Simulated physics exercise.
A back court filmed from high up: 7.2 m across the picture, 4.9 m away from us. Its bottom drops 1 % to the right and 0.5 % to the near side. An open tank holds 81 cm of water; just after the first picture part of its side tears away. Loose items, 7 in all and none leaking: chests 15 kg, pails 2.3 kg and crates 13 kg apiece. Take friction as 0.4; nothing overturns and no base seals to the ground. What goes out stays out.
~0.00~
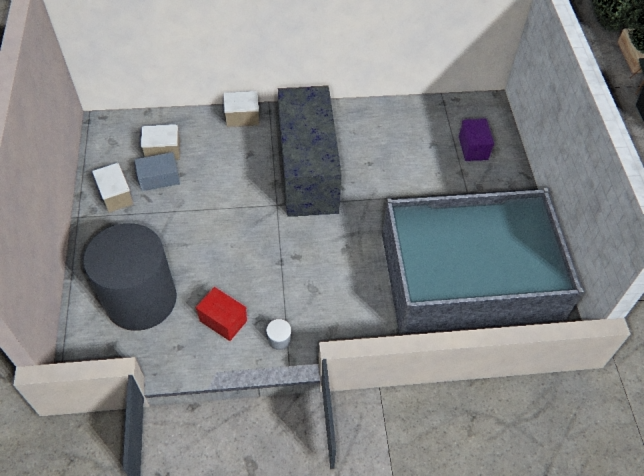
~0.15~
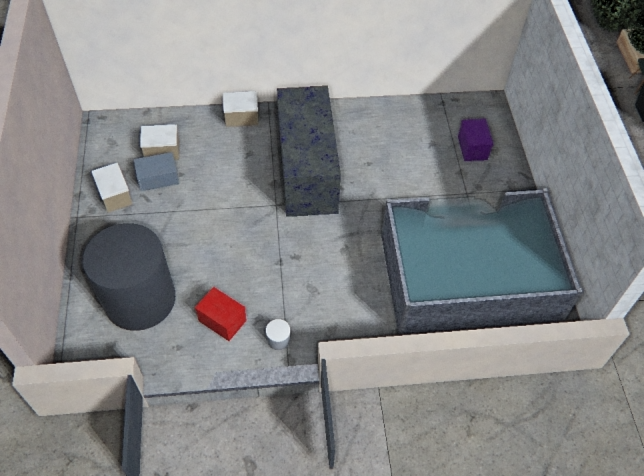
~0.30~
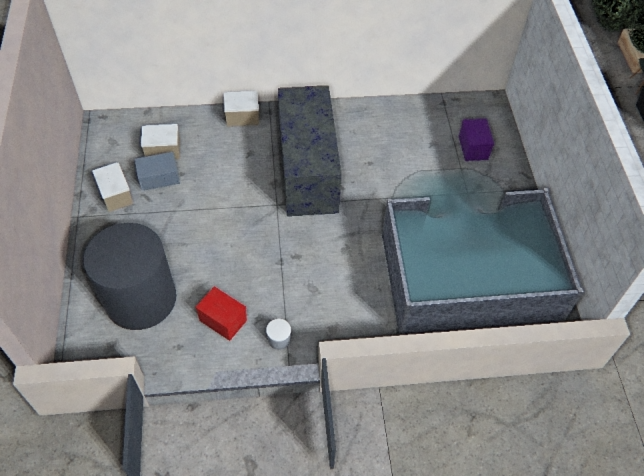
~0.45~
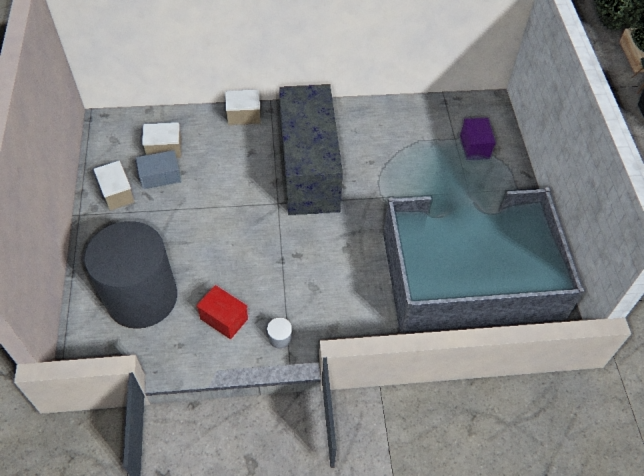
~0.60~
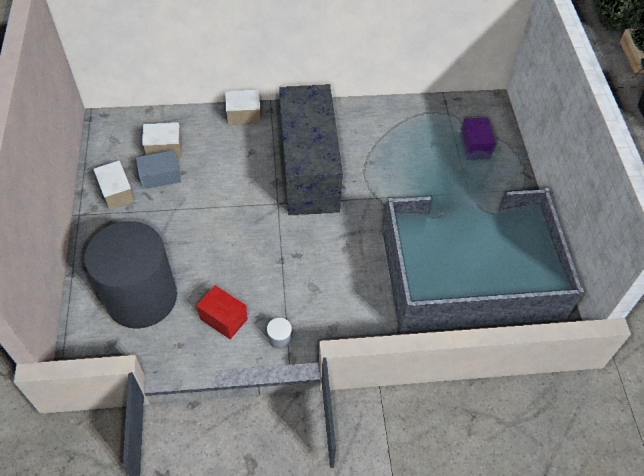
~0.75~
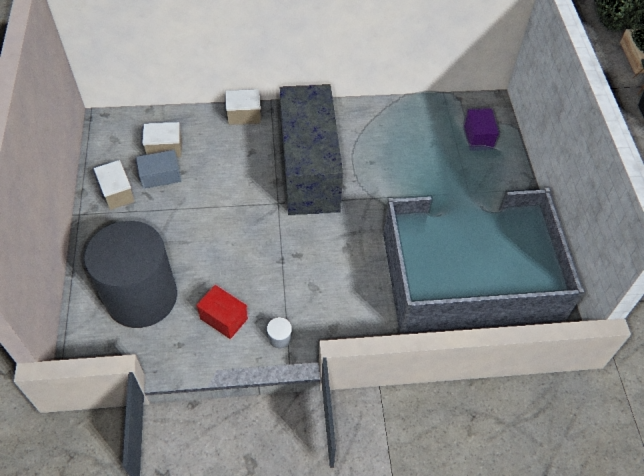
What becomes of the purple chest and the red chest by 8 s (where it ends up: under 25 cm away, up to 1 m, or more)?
Purple chest ends far away, red chest stays put.
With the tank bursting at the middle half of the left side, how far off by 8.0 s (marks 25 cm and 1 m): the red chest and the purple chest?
Then the red chest gets carried off, the purple chest holds its place.
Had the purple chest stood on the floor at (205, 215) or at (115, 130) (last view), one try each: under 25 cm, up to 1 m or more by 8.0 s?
In that order: It barely shifts; it gets carried off.
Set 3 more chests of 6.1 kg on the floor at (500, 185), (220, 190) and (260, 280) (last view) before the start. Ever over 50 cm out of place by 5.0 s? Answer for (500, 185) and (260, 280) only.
In that order: Past it, less.
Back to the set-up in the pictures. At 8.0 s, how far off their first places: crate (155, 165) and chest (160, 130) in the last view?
In turn: 250 cm, 200 cm.
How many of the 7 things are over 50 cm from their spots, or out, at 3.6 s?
3 of them.
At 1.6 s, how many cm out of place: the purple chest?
About 100 cm.
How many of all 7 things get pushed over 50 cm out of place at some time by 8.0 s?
6 of them.
After 1.6 s the purple chest is near (496, 72), 1.1 m from its start, afloat; the red chest is near (221, 305), 0.0 m from its start, aground; 0 of 7 are out; 1 afloat.
After 3.6 s the purple chest is near (405, 98), 1.3 m from its start, afloat; the red chest is near (221, 305), 0.0 m from its start, aground; 0 of 7 are out; 2 afloat.
After 5.6 s the purple chest is near (348, 102), 2.2 m from its start, afloat; the red chest is near (221, 305), 0.0 m from its start, aground; 0 of 7 are out; 2 afloat.
After 8.0 s the purple chest is near (247, 102), 3.8 m from its start, aground; the red chest is near (221, 306), 0.0 m from its start, aground; 0 of 7 are out; 2 afloat.
